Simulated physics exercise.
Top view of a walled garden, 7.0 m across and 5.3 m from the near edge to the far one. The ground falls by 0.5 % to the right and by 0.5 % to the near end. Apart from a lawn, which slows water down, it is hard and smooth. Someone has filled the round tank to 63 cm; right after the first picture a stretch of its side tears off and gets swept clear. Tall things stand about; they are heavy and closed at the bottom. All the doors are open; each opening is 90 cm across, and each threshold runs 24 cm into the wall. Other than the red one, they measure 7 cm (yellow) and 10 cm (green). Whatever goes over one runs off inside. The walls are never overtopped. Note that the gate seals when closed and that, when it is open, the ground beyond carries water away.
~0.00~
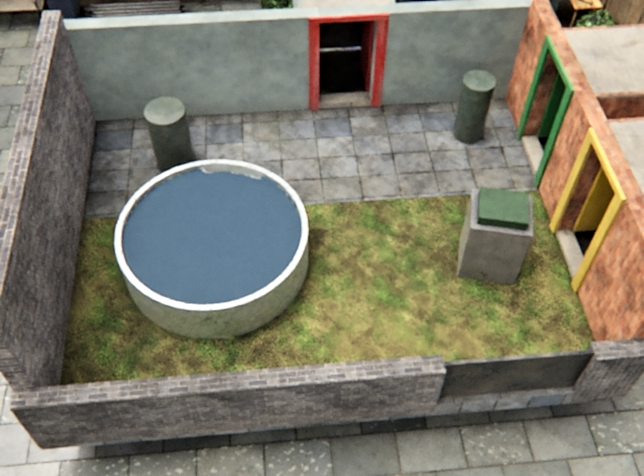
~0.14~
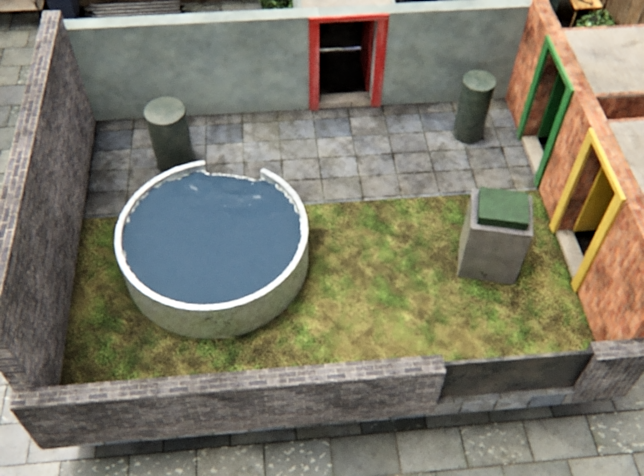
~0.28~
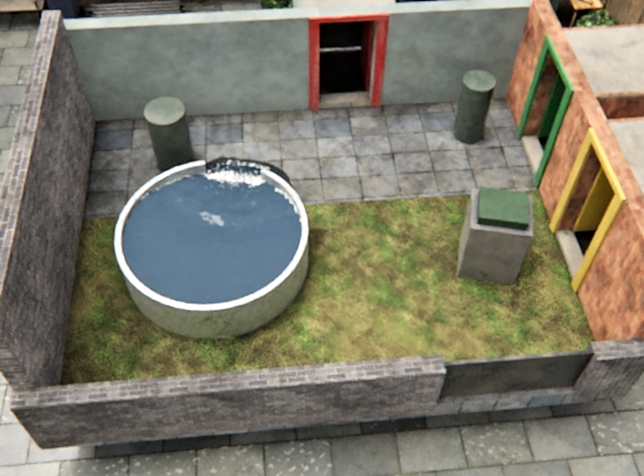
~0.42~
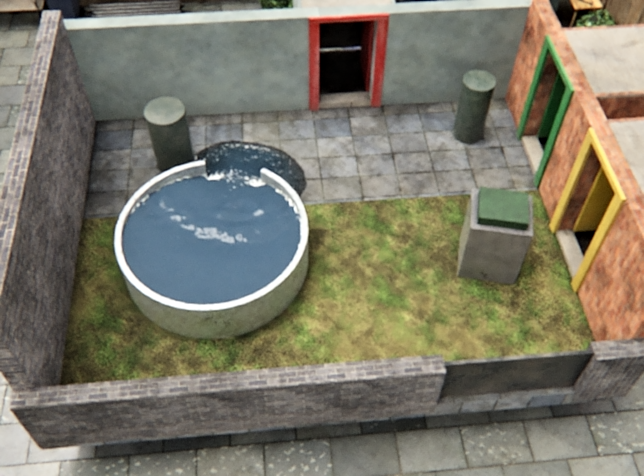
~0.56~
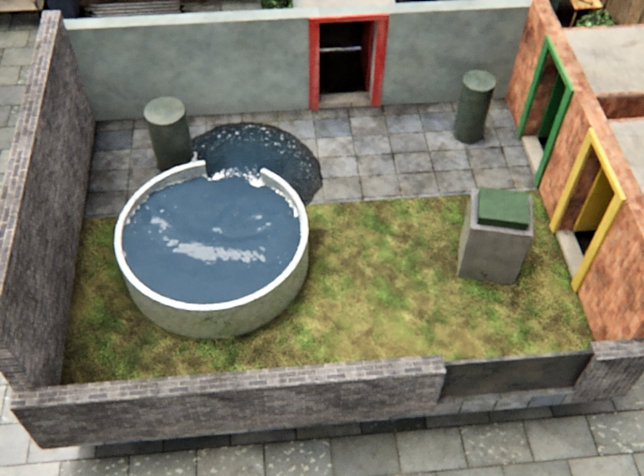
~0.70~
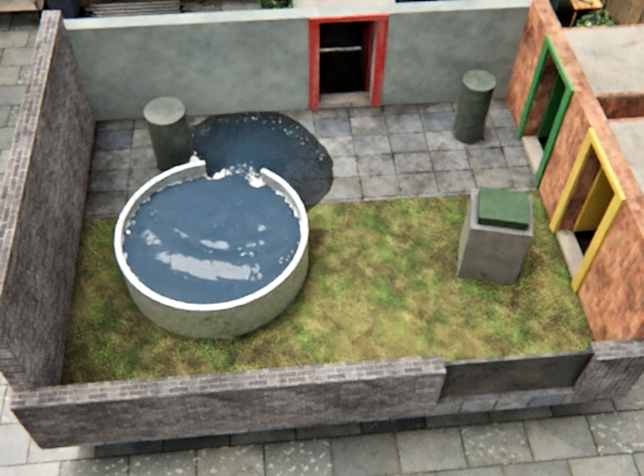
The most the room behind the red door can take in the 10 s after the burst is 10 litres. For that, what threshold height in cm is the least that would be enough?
A threshold of about 15 cm would just do.
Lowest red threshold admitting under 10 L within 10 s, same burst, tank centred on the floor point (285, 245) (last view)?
That setup calls for roughly 28 cm.
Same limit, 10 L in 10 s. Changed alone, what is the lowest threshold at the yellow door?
Roughly 11.0 cm at the yellow door.
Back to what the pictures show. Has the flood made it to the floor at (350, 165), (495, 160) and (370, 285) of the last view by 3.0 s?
Point by point, the first is awash, the second awash and the third spared.
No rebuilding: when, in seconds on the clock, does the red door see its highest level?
Around 2.0 seconds.
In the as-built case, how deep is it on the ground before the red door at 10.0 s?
Depth: Near 6.5 cm.
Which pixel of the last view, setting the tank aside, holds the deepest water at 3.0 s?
Check close to (488, 102).
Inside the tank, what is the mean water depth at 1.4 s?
The mean depth is about 50 cm.
After 1.4 s water covers 20 % of the floor, deepest (32 cm) near (227, 116); 17 cm at the red door, 0 litres in over its 11 cm threshold.
After 3.0 s water covers 40 % of the floor, deepest (30 cm) near (488, 102); 14 cm at the red door, 24 litres in over its 11 cm threshold.
After 10.0 s water covers 100 % of the floor, deepest (12 cm) near (486, 235); 7 cm at the red door, 33 litres in over its 11 cm threshold.
At the red door as built, the water arrived by 1.2 s and peaked near 17 cm at 2.0 s.
With a threshold of 12.5 cm, 22 litres would have come in within the 10 s; with 17 cm, 4 litres. So under 10 litres takes about 15 cm.
